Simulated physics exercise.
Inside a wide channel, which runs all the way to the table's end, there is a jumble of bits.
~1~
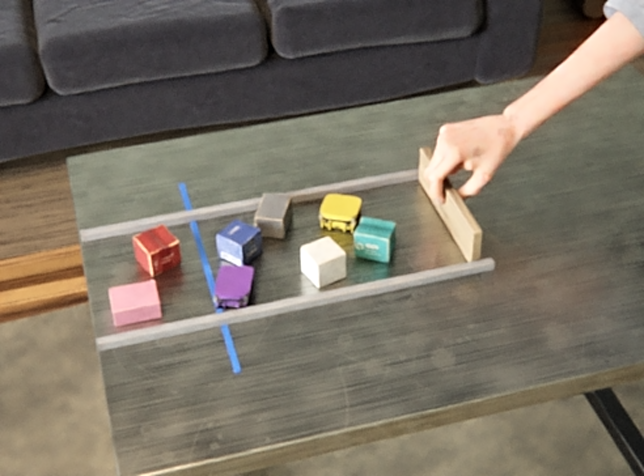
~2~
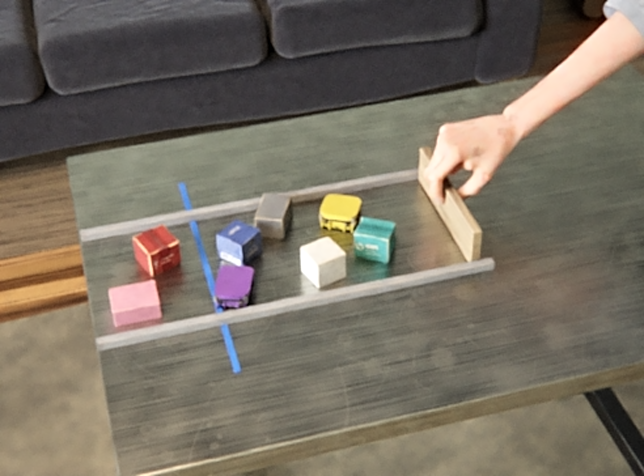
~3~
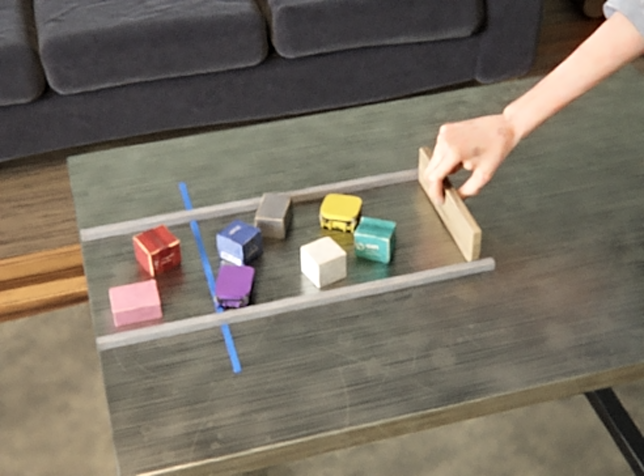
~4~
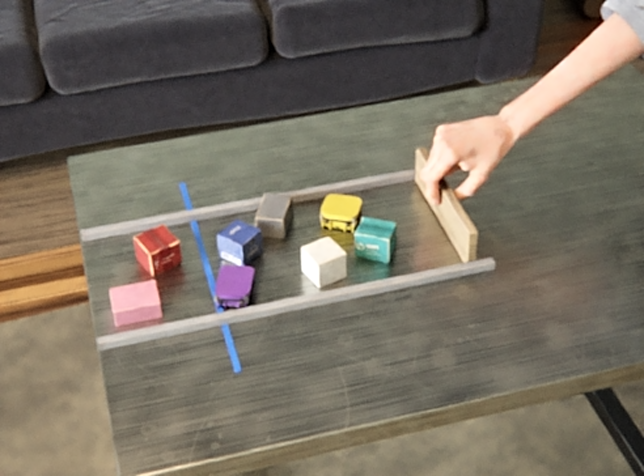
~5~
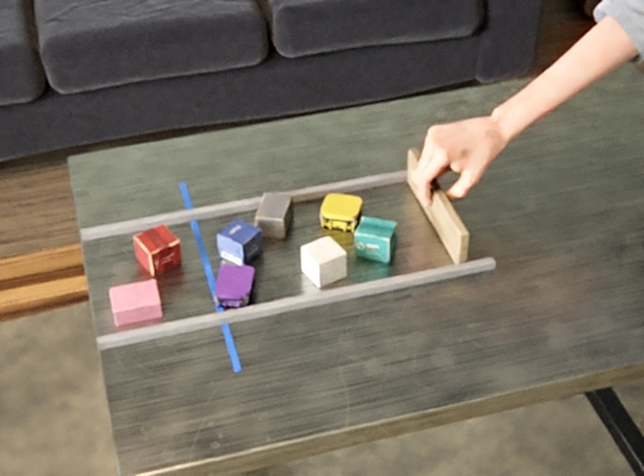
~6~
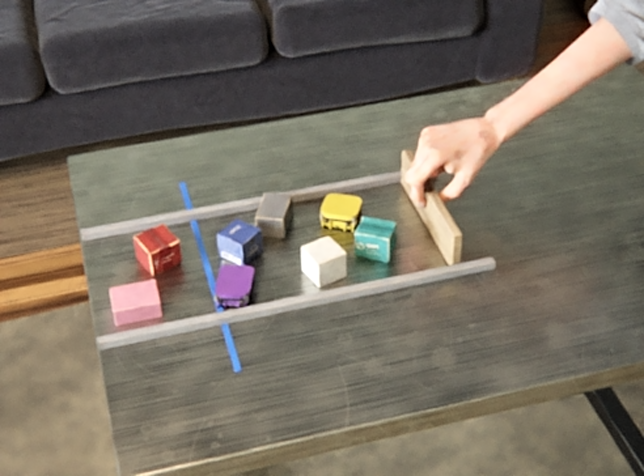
To begin with, a hand holds a wooden board upright across the right end of a channel on a table, with colourful blocks and toy-like pieces scattered around a blue tape line. The hand then slides the board slightly left, while the pieces stay still, untouched.
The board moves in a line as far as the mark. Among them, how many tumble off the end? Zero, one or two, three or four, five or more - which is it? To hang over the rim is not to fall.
Answer: Zero.
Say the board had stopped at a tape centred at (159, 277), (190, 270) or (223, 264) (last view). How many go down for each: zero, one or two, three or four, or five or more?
Results per position - one or two / none / none.
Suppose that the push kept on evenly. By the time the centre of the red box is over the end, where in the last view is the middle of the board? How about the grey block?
The middle would be close to (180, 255) and then close to (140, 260).
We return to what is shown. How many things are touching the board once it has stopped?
3 are in contact with it.
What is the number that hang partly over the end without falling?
As for overhanging, the count is 0.
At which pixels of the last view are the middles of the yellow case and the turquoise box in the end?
Yellow case at about (179, 246), turquoise box at about (186, 266).
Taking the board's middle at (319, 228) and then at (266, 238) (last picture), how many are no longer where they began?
In order, the tallies are 4 and 6.
A little later, none off yet; pink block at rest near (136, 302); red box at rest near (158, 249); purple case at rest near (235, 288).
When it is over, the number that fall off is zero.
